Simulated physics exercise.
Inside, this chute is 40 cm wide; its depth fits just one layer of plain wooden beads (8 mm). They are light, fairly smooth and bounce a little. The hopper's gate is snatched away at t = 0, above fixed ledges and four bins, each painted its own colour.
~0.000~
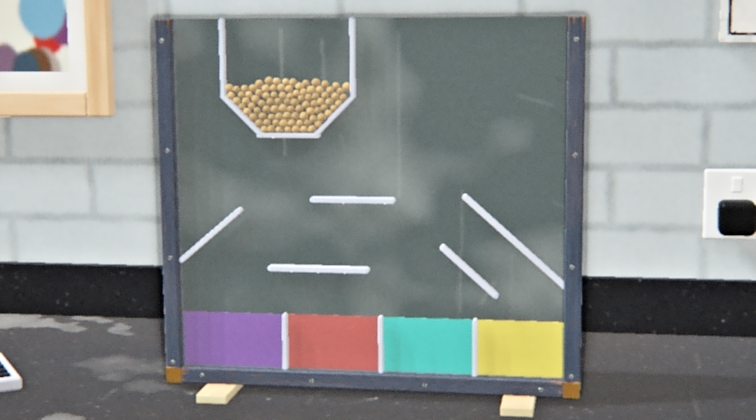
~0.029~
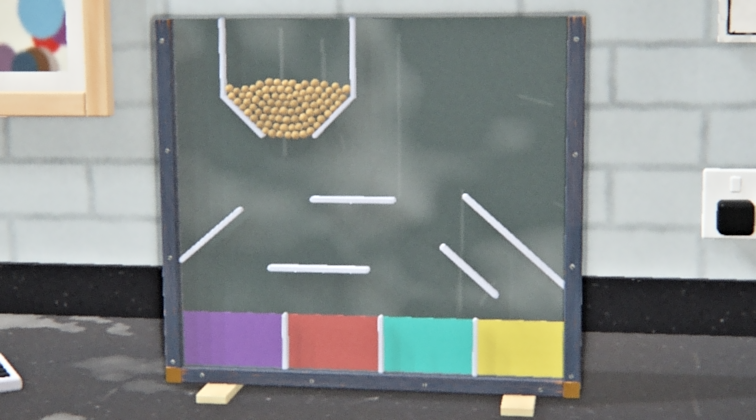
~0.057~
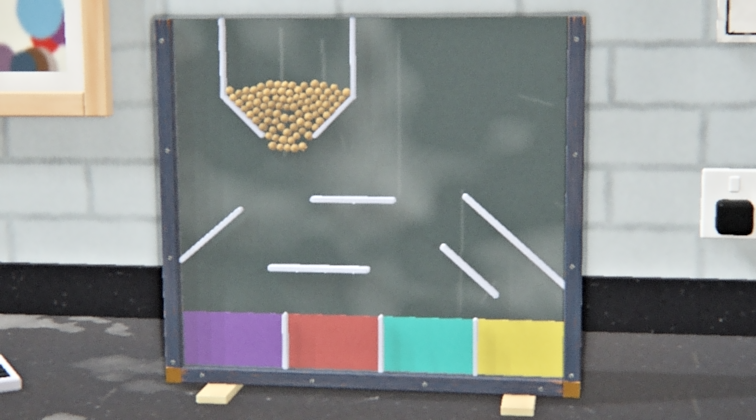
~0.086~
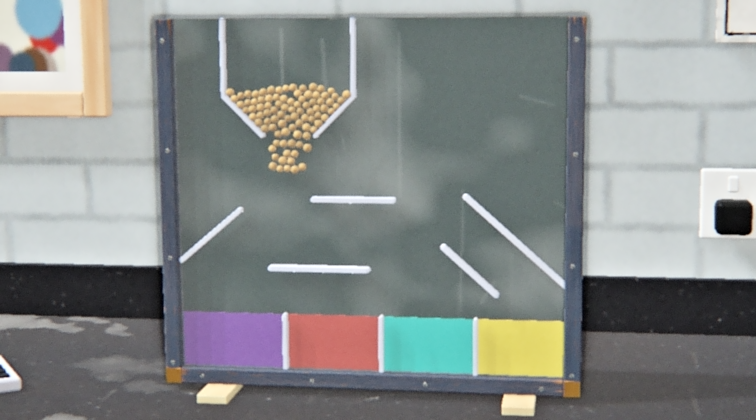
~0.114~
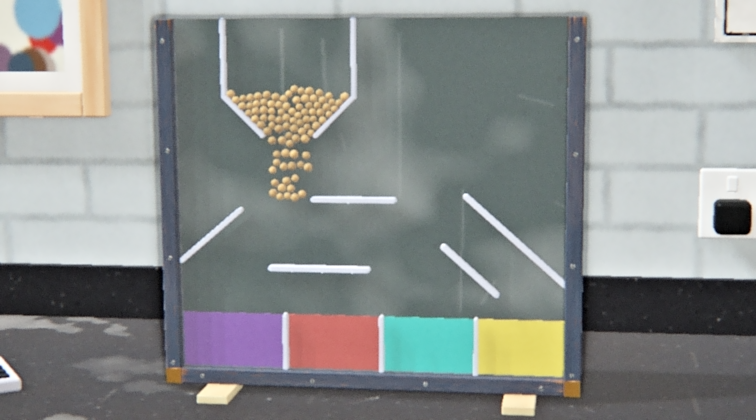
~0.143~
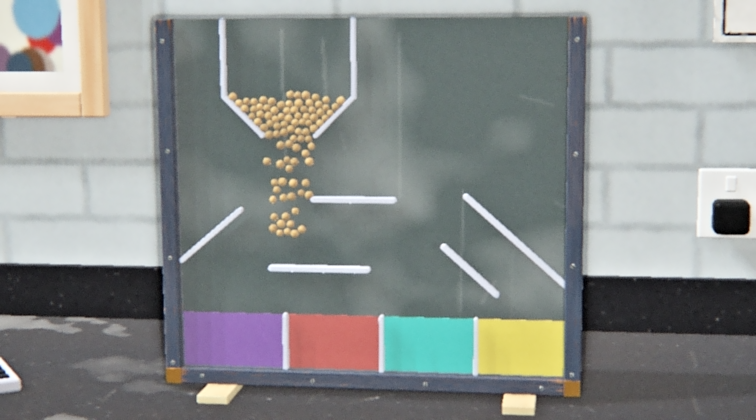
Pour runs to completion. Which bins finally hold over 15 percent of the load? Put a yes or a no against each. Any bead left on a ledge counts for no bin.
Purple gets yes; red gets no; turquoise gets yes; yellow gets no.
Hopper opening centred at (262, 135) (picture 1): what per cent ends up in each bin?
Purple bin 75, red bin 0, turquoise bin 5, yellow bin 0.
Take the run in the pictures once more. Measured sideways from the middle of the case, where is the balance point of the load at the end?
Left side, about 8 cm off centre.
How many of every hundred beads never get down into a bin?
Close to 30 in a hundred, I reckon.
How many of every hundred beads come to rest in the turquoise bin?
I'd put it at around 20 in a hundred.
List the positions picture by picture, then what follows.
The first frame shows gate shut, about 90 beads in the hopper; its mouth (262, 135) to (315, 136); purple (234, 340), red (334, 343), turquoise (428, 347), yellow (520, 350).
The second frame shows gate gone, nothing out yet; lowest bead (288, 135).
In the third frame, 11 out; lowest bead (295, 148).
In the fourth frame, 17 out; lowest bead (295, 170).
In the fifth frame, 26 out; lowest bead (295, 197).
In the sixth frame, 34 out; lowest bead (295, 234); ledges level (271, 268) to (368, 270), level (314, 199) to (394, 200), slope (466, 197) to (566, 286), slope (444, 247) to (497, 295), slope (182, 260) to (240, 210).
After 0.34 s 95 % have left the hopper; down in the bins, purple 15 %.
After 0.55 s 100 % have left the hopper; down in the bins, purple 45 %, turquoise 10 %.
At rest by 1.5 s, purple 55 %, red 0 %, turquoise 20 %, yellow 0 %, left higher up 30 %.
